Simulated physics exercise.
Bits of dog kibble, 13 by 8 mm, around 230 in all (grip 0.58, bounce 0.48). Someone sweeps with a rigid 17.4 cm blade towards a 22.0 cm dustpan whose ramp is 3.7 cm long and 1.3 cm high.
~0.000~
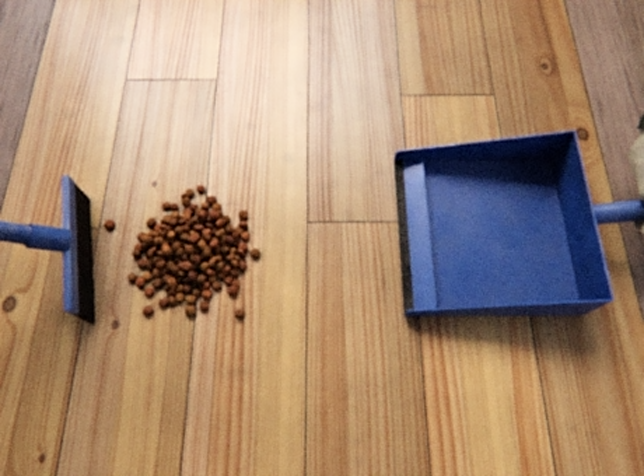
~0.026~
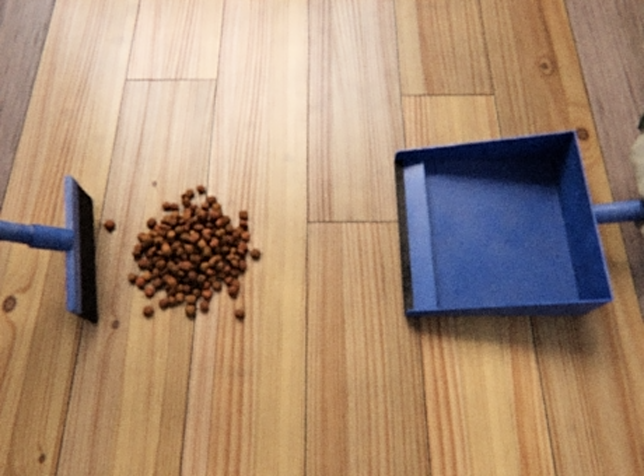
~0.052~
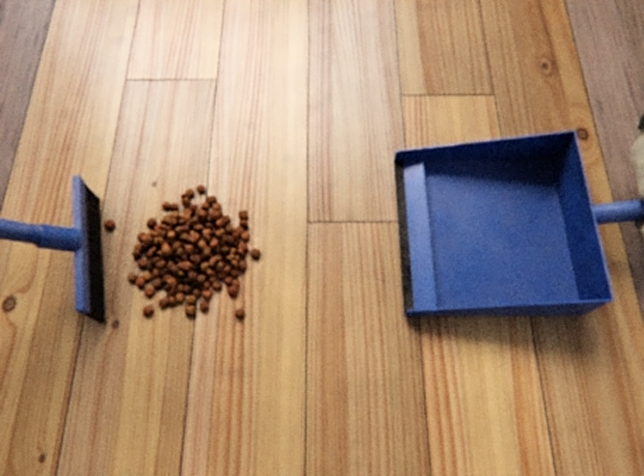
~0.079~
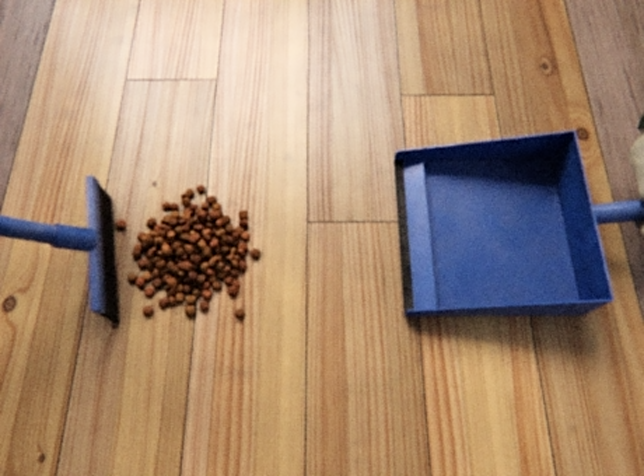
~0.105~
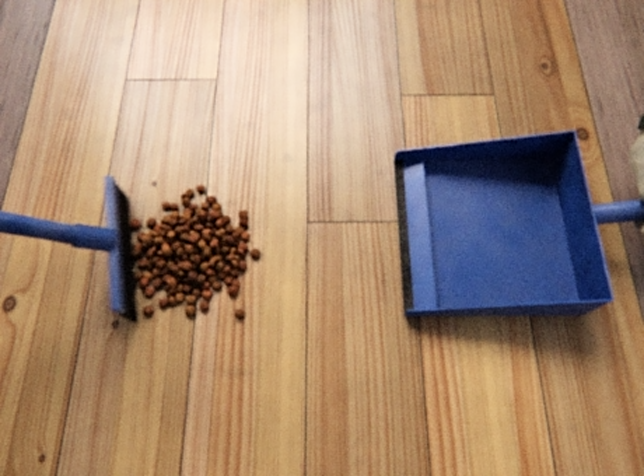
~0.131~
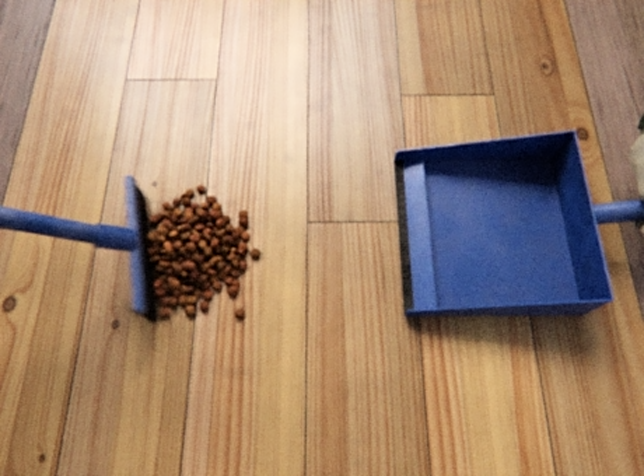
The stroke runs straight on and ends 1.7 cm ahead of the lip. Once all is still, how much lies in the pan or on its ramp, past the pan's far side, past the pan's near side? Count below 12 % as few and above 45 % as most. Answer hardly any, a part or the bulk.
In the pan or on its ramp: A part; past the pan's far side: Hardly any; past the pan's near side: Hardly any.
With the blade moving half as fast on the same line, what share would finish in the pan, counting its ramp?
It would be near 25 per cent.
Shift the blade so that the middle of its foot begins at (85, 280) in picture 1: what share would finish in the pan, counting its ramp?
About 30 per cent.
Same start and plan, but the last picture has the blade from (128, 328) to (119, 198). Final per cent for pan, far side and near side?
Pan 5, far 0, near 25.
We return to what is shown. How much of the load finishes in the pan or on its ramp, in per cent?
About 40 per cent.
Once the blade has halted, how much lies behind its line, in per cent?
About 15 per cent.
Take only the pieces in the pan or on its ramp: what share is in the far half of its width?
About 30 per cent.
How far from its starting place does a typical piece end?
Roughly 28 cm.
After 0.29 s, middle of the blade 17 cm from the lip; 0 % over the lip, far side 0 %, near side 5 %.
After 0.39 s, middle of the blade 7 cm from the lip; 0 % over the lip, far side 5 %, near side 5 %.
After 0.63 s, middle of the blade 3 cm from the lip; 40 % over the lip, far side 5 %, near side 5 %.
At rest (1.2 s), pan 40 %, far side 5 %, near side 5 %, in front of the lip or behind the blade 50 %.
